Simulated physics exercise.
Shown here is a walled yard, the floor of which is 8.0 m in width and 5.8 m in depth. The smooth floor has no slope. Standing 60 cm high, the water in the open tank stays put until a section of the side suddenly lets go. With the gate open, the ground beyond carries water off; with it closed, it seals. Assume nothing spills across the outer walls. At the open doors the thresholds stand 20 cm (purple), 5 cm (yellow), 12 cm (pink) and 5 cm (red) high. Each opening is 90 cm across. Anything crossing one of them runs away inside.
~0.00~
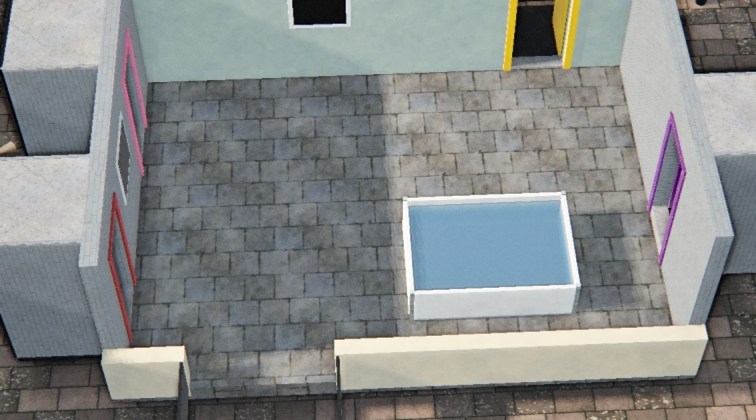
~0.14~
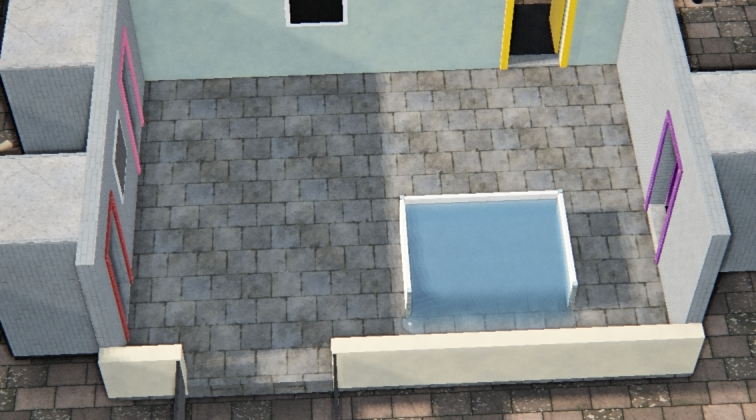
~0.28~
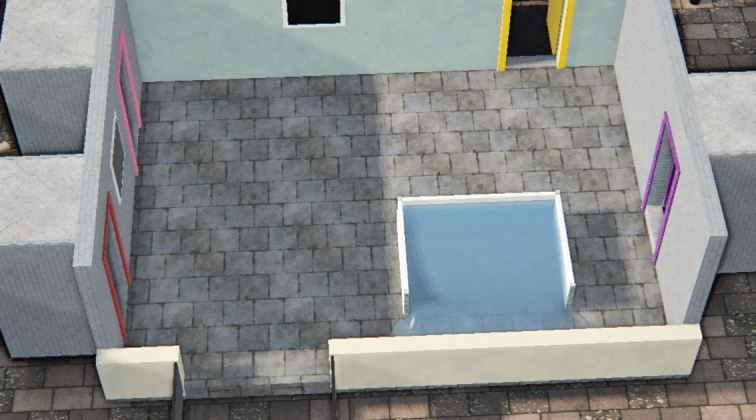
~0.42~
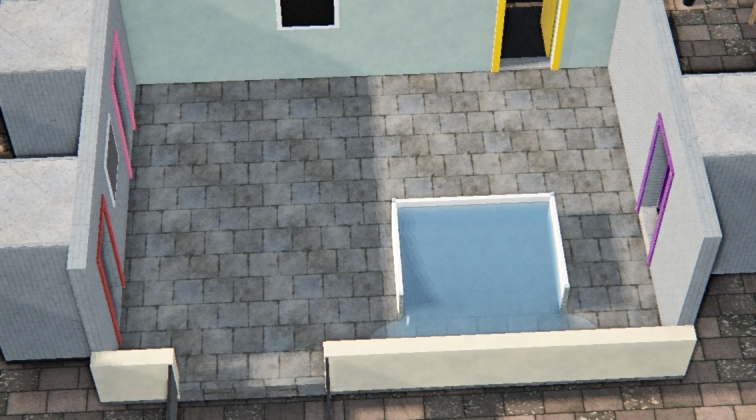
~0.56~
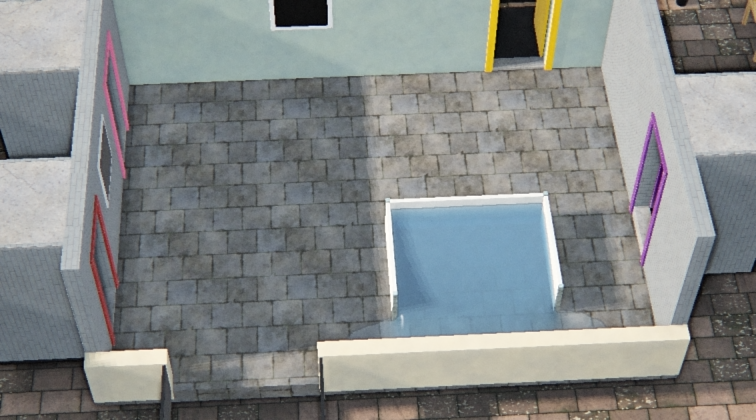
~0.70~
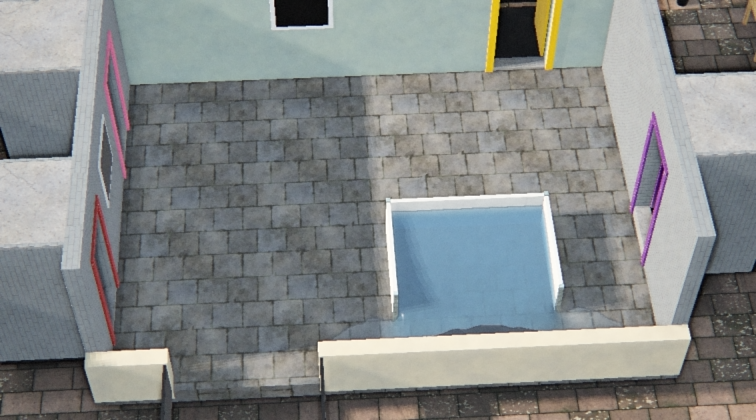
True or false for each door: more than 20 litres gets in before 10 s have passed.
Purple door false, yellow door true, pink door false, red door true.
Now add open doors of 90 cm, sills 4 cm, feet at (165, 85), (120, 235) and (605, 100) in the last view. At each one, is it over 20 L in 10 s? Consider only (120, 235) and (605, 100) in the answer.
In turn: Above, past it.
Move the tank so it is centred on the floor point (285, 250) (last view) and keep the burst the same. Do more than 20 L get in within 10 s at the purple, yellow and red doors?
Checking the limit: Purple is within it, yellow is within it and red is within it.
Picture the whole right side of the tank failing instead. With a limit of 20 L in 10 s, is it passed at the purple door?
Measured against that limit, the purple door goes beyond it.
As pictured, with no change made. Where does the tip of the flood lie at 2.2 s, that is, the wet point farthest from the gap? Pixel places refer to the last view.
Around pixel (124, 378).
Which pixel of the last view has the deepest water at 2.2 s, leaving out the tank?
Around (658, 353).
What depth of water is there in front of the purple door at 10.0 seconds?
4.0 cm or so.
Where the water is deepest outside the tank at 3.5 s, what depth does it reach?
Around 18 centimetres deep.
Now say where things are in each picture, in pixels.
In the first picture, the open tank at (489, 245) is whole and still, 60 cm deep.
In the second picture, the front is at (575, 313), 1.3 m from the gap at (490, 305); 0.6 m2 of floor is under water; 60 cm left at the back of the open tank.
In the third picture, the front is at (583, 331), 1.4 m from the gap at (487, 307); 1.8 m2 of floor is under water; 60 cm left at the back of the open tank.
In the fourth picture, the front is at a hidden place, 1.7 m from the gap at (482, 309); 2.4 m2 of floor is under water; 56 cm left at the back of the open tank.
In the fifth picture, water pours out at (476, 310) and has run 2.0 m, to a hidden place; typically 18 cm deep outside, 51 cm at the open tank's back.
In the sixth picture, the front is at a hidden place, 2.4 m from the gap at (476, 310); 2.7 m2 of floor is under water; 50 cm left at the back of the open tank.
After 1.4 s water covers 15 % of the floor and is deepest (44 cm) near (474, 362); purple door not reached, yellow door not reached, pink door not reached, red door not reached.
After 2.2 s water covers 30 % of the floor and is deepest (38 cm) near (658, 353); purple door 9 cm at the sill, 0 L in, yellow door not reached, pink door not reached, red door not reached.
After 3.5 s water covers 55 % of the floor and is deepest (18 cm) near (621, 355); purple door 8 cm at the sill, 0 L in, yellow door not reached, pink door 2 cm at the sill, 0 L in, red door 14 cm at the sill, 51 L in.
After 6.0 s water covers 70 % of the floor and is deepest (16 cm) near (633, 354); purple door 7 cm at the sill, 0 L in, yellow door 10 cm at the sill, 37 L in, pink door 4 cm at the sill, 0 L in, red door 6 cm at the sill, 83 L in.
After 10.0 s water covers 90 % of the floor and is deepest (9 cm) near (486, 361); purple door 4 cm at the sill, 0 L in, yellow door 7 cm at the sill, 67 L in, pink door 4 cm at the sill, 0 L in, red door 4 cm at the sill, 98 L in.
